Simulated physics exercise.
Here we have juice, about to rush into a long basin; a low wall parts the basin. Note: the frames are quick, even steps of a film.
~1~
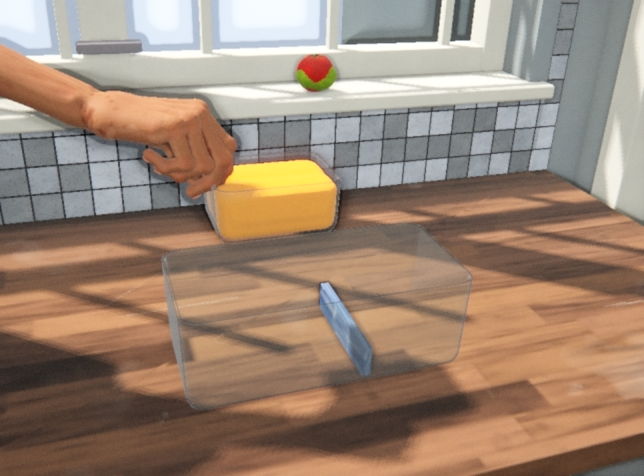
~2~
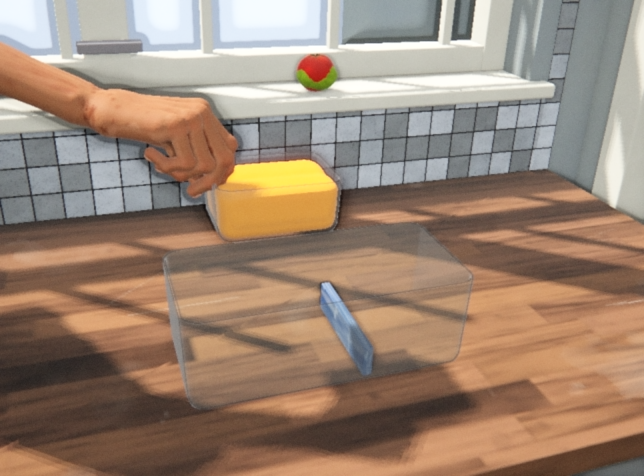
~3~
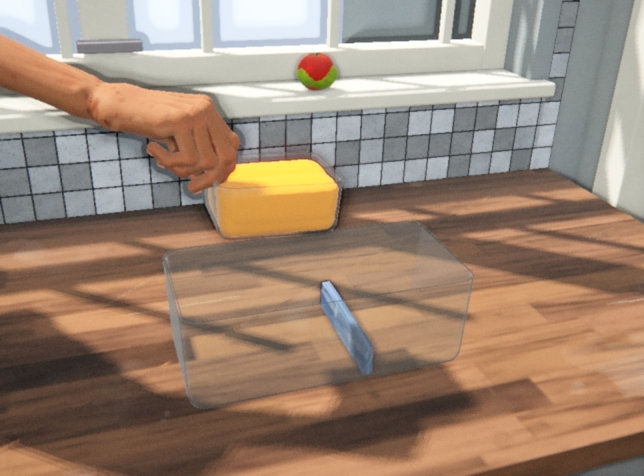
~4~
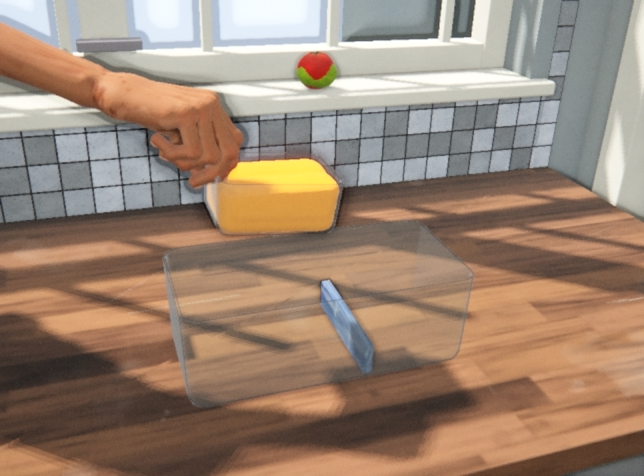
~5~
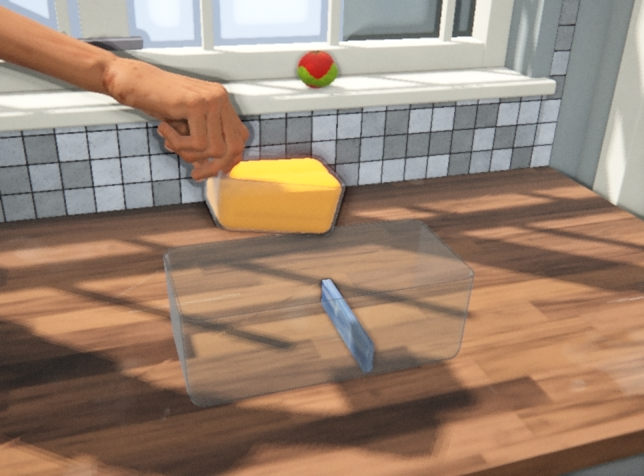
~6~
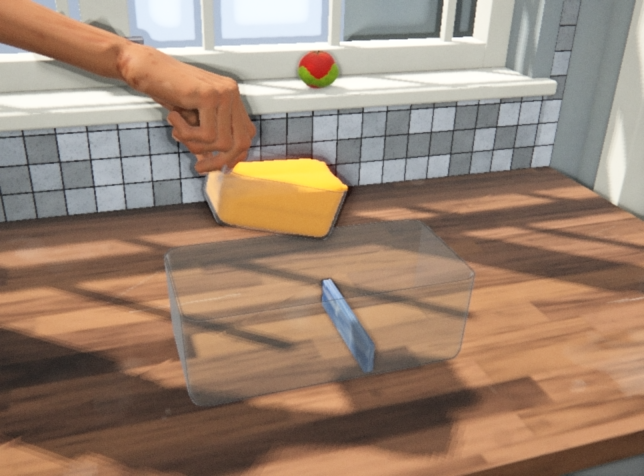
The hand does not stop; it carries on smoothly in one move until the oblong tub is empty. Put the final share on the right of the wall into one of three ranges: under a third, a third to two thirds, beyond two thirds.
Range: Beyond two thirds.
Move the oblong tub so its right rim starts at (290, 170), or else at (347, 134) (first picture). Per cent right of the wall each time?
Try one: 40 %; try two: 80 %.
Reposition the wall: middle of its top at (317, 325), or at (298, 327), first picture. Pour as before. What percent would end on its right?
I'd expect near 85 percent the first time and near 95 percent the next.
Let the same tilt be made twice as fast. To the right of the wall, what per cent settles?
Near 65 %.
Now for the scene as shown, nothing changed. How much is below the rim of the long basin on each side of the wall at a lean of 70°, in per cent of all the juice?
So the left part has 0 percent, while the right part has 45.
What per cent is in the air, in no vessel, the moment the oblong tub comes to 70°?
25 per cent.
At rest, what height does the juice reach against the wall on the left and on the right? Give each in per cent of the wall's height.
The left side sits at 10 per cent and the right side at 60.
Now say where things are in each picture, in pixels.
It leans 0°; its right rim is at (328, 167); the juice meets the walls at (210, 183) and (324, 172); the long basin's rim runs from (170, 287) to (444, 250); the wall's top is at (345, 314), in the first picture.
It leans 1°; its right rim is at (329, 167); the juice meets the walls at (211, 182) and (325, 172), in the second picture.
It leans 3°; its right rim is at (330, 168); the juice meets the walls at (211, 181) and (326, 172), in the third picture.
It leans 6°; its right rim is at (331, 170); the juice meets the walls at (212, 179) and (327, 171), in the fourth picture.
It leans 10°; its right rim is at (333, 174); the juice meets the walls at (214, 179) and (330, 170), in the fifth picture.
It leans 16°; its right rim is at (334, 179); the juice meets the walls at (215, 179) and (332, 173); 2 per cent is over the edge, in the sixth picture.
A moment on, the oblong tub is tipped part way and 27 per cent is still to pour, 1 is left of the wall and 45 right of it.
Next, the oblong tub is tipped right over and 4 per cent is still to pour, 18 is left of the wall and 76 right of it.
Then the oblong tub is tipped right over and 0 per cent is still to pour, 24 is left of the wall and 76 right of it.
Later the oblong tub is tipped right over and 0 per cent is still to pour, 24 is left of the wall and 76 right of it.
Finally, 24 per cent lies left of the wall, 76 right of it and 0 outside.
